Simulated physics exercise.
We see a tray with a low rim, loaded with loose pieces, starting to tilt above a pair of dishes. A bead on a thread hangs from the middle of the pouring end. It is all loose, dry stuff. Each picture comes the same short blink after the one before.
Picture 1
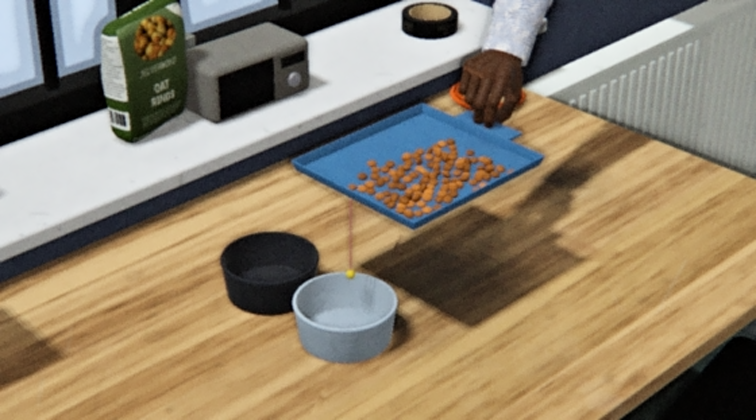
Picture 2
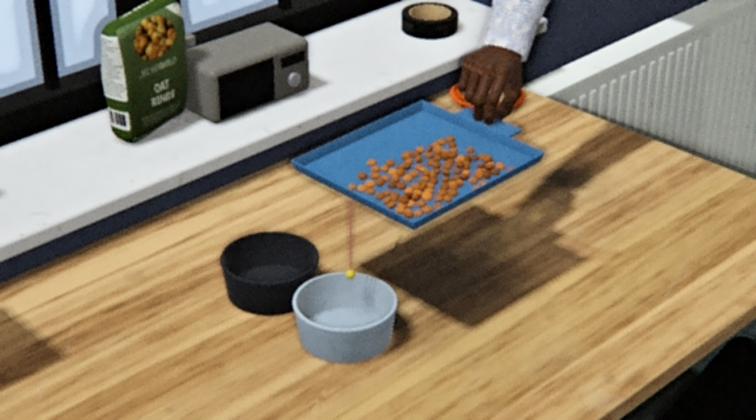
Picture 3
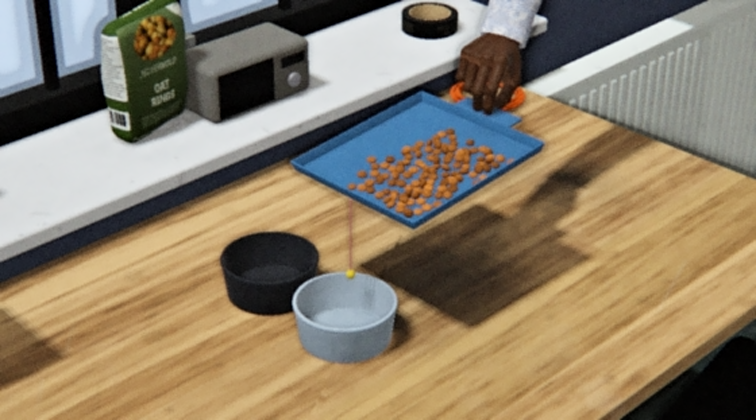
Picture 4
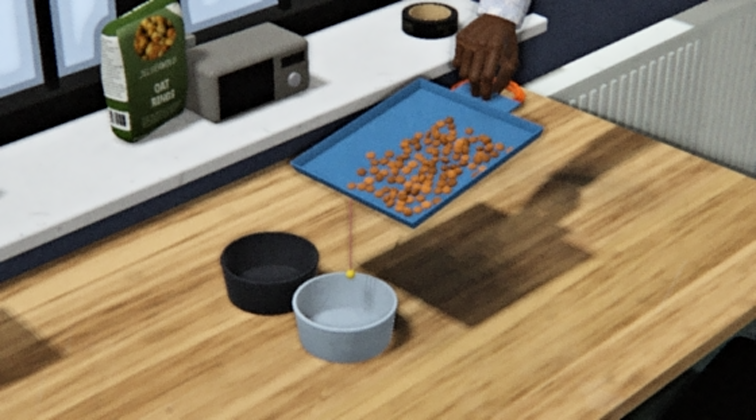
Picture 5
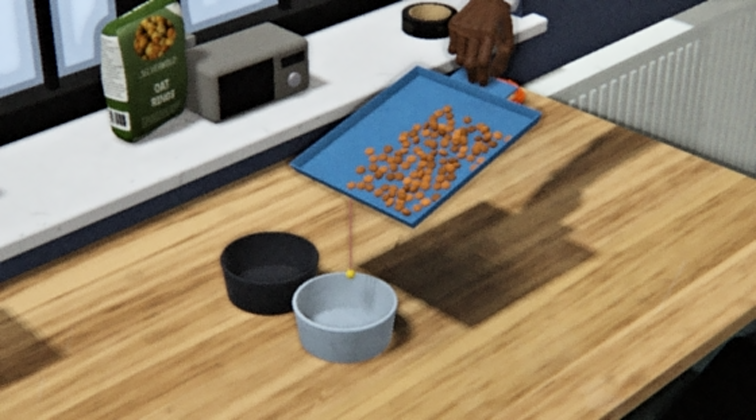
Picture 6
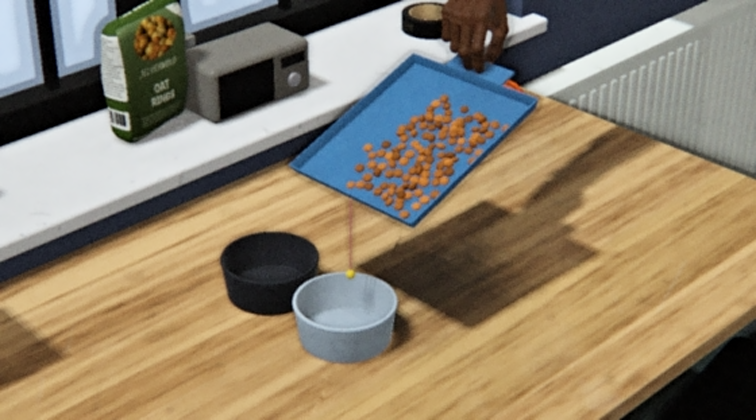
A dark-skinned hand tilted a blue tray of small orange-brown pieces above a black dish and a grey one, raising the handle end steadily while the low end stayed nearly still.
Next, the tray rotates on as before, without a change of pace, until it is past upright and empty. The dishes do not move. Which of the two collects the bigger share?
The right-hand one ends fuller.
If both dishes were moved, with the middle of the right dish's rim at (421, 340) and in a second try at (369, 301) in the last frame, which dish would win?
In turn: The dish on the left; the right-hand dish.
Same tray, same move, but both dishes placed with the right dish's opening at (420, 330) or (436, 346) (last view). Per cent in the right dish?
Roughly 10 per cent, and 0 per cent.
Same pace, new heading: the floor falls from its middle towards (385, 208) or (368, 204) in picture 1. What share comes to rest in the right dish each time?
About 40 and 70 per cent.
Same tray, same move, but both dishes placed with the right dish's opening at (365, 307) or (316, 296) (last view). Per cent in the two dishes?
Near 80 % and 60 %.
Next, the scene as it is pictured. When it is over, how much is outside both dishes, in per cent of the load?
Close to 30 per cent.
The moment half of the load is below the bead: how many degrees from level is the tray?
At some 95 degrees.
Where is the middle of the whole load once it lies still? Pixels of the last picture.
Near (332, 333).
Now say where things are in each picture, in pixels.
In the first frame, corners of the pouring end at (296, 160) and (414, 220), level; middle of the load at (434, 177), bits of cat kibble; left dish at (234, 289); right dish at (308, 335); bead on its thread at (351, 274).
In the second frame, corners of the pouring end at (296, 161) and (414, 220), level; middle of the load at (434, 175).
In the third frame, corners of the pouring end at (295, 161) and (413, 220), tipped barely, level across its low end; middle of the load at (433, 171).
In the fourth frame, corners of the pouring end at (294, 162) and (413, 220), tipped a little, level across its low end; middle of the load at (432, 165).
In the fifth frame, corners of the pouring end at (294, 163) and (412, 220), tipped clearly, level across its low end; middle of the load at (431, 159).
In the sixth frame, corners of the pouring end at (293, 164) and (411, 220), tipped clearly, level across its low end; middle of the load at (429, 153); left dish at (234, 289); right dish at (308, 335).
Soon, tray tipped steeply; most on the tray; a small part in the air.
A while on, tray tipped past a quarter turn; a small part on the tray; about half in the right dish; a small part in the left dish; about a quarter outside both; about a quarter in the air.
Towards the end, tray tipped past a quarter turn; about two thirds in the right dish; a small part in the left dish; about a quarter outside both.
Finally, tray tipped past a quarter turn; about two thirds in the right dish; a small part in the left dish; about a quarter outside both.
